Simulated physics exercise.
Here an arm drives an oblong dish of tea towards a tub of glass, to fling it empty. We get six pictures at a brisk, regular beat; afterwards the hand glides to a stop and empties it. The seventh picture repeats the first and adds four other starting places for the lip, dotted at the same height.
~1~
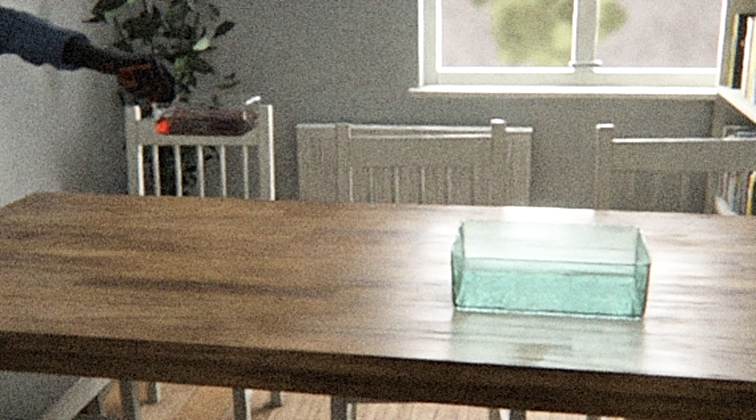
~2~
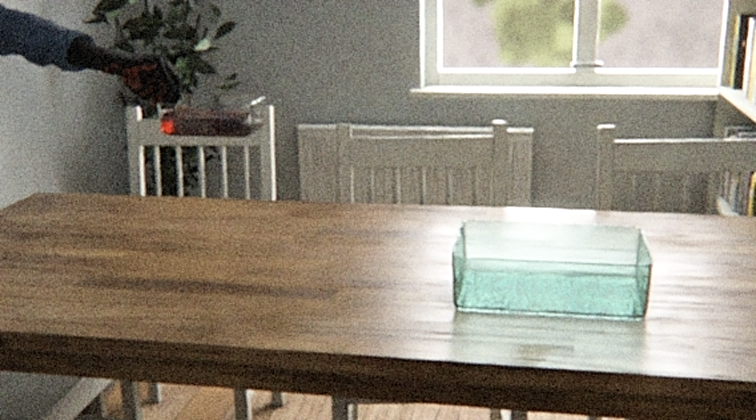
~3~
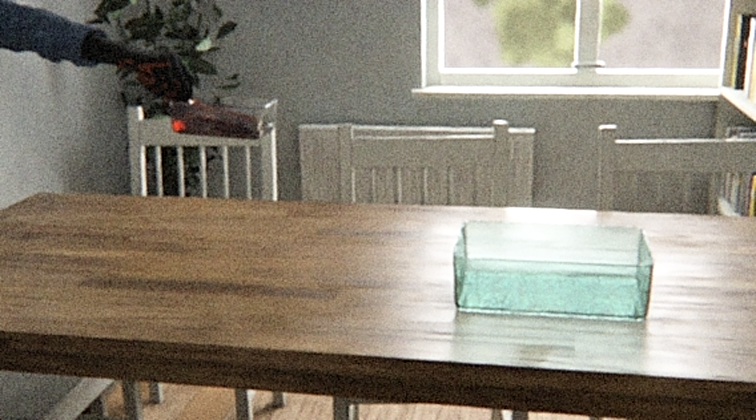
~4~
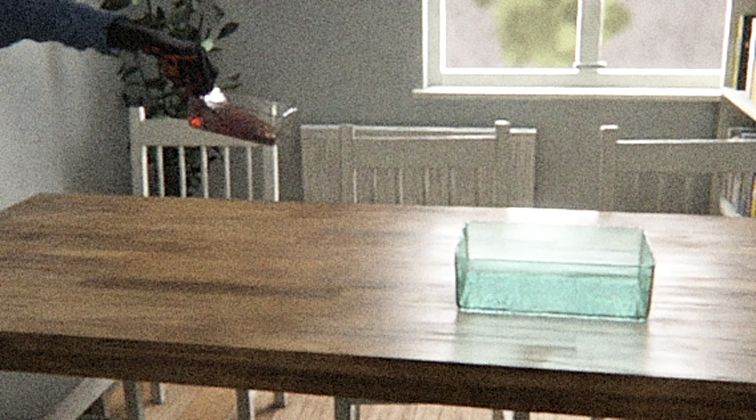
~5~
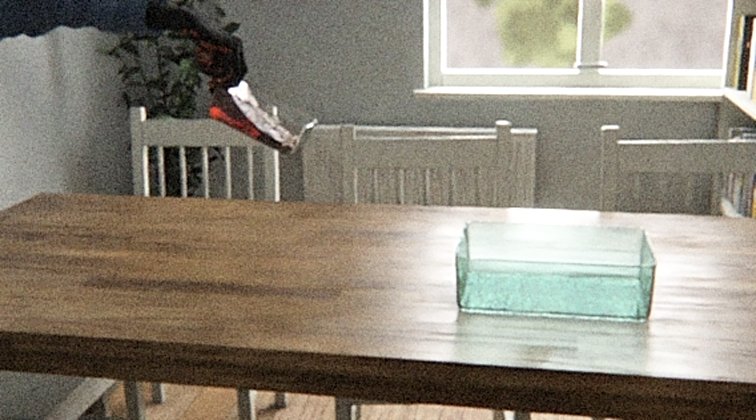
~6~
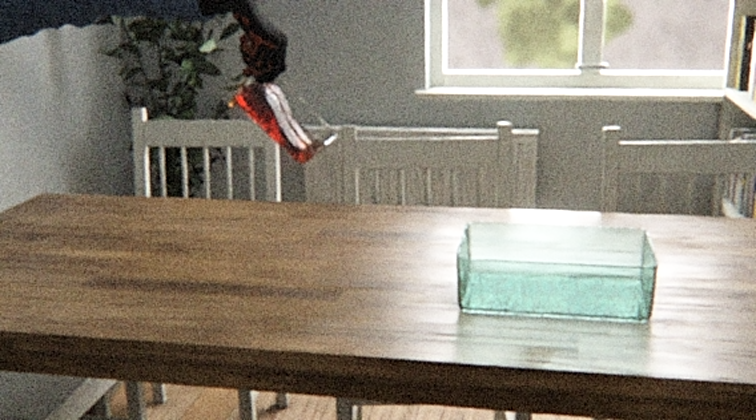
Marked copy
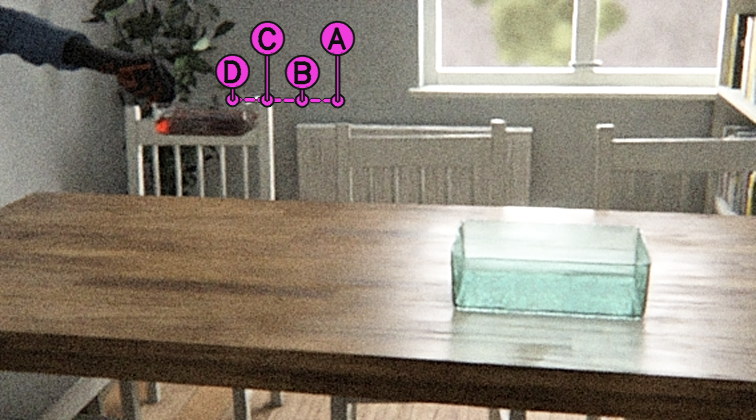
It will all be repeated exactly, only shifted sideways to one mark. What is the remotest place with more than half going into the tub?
Choose B.
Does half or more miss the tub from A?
No, not at all.
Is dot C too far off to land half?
Yes, it does.
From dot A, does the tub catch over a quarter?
Yes, clearly.
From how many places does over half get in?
Two of them.
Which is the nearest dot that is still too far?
It is C.
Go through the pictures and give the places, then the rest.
Upright, lip at (251, 99); tub from (452, 307) to (646, 318); nothing has left yet, in the first picture.
Upright, lip at (256, 100); nothing has left yet, in the second picture.
Tipped about 3°, lip at (269, 103); nothing has left yet, in the third picture.
Tipped about 12°, lip at (288, 111); tea is over the rim, down to (208, 92), in the fourth picture.
Tipped about 26°, lip at (310, 124); tea is over the rim, down to (220, 90), in the fifth picture.
Tipped about 44°, lip at (330, 139); tea is over the rim, down to (238, 102), in the sixth picture.
In magenta, A at (337, 100); B at (302, 100); C at (267, 100); D at (232, 99).
Choosing A, about 82 % lands in the tub, 7 % falls short and 11 % goes beside or beyond.
Choosing B, about 66 % lands in the tub, 27 % falls short and 8 % goes beside or beyond.
Choosing C, about 37 % lands in the tub, 57 % falls short and 7 % goes beside or beyond.
Choosing D, about 13 % lands in the tub, 83 % falls short and 4 % goes beside or beyond.
